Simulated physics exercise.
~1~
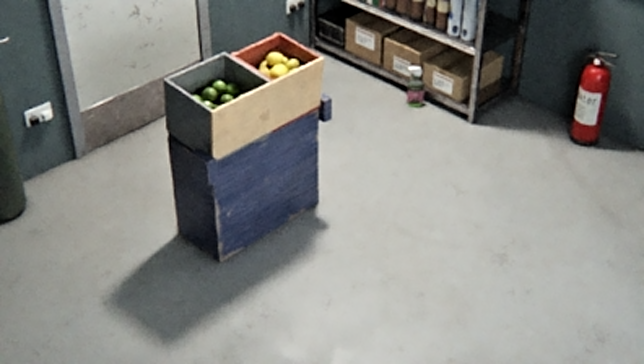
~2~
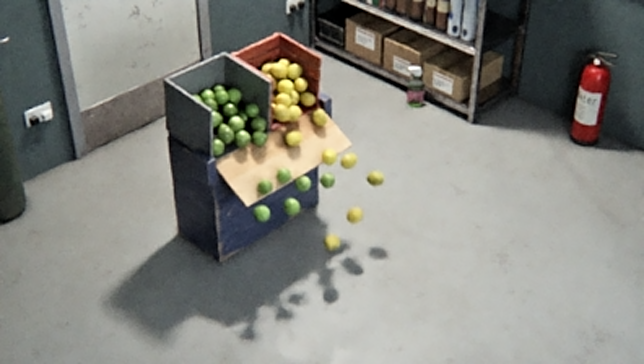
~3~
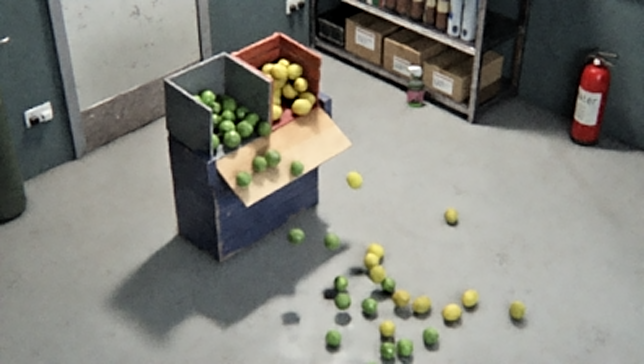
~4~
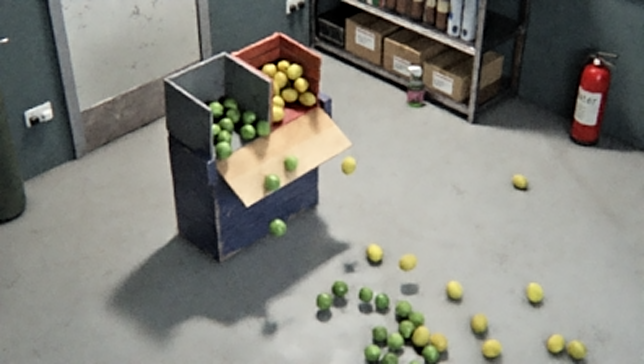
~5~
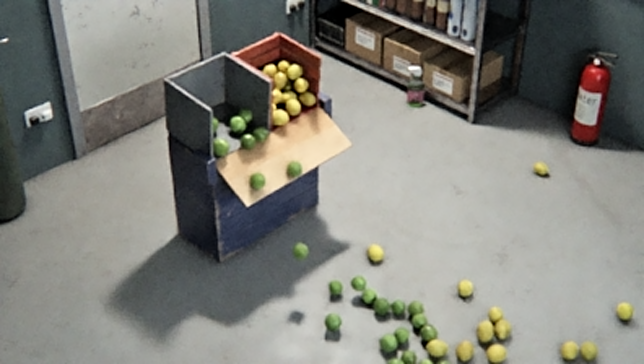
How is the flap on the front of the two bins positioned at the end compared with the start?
At the start the flap stands upright, closing off the front of the bins. At the end it is upside down, tipped over outward and hanging sloped below the open fronts.
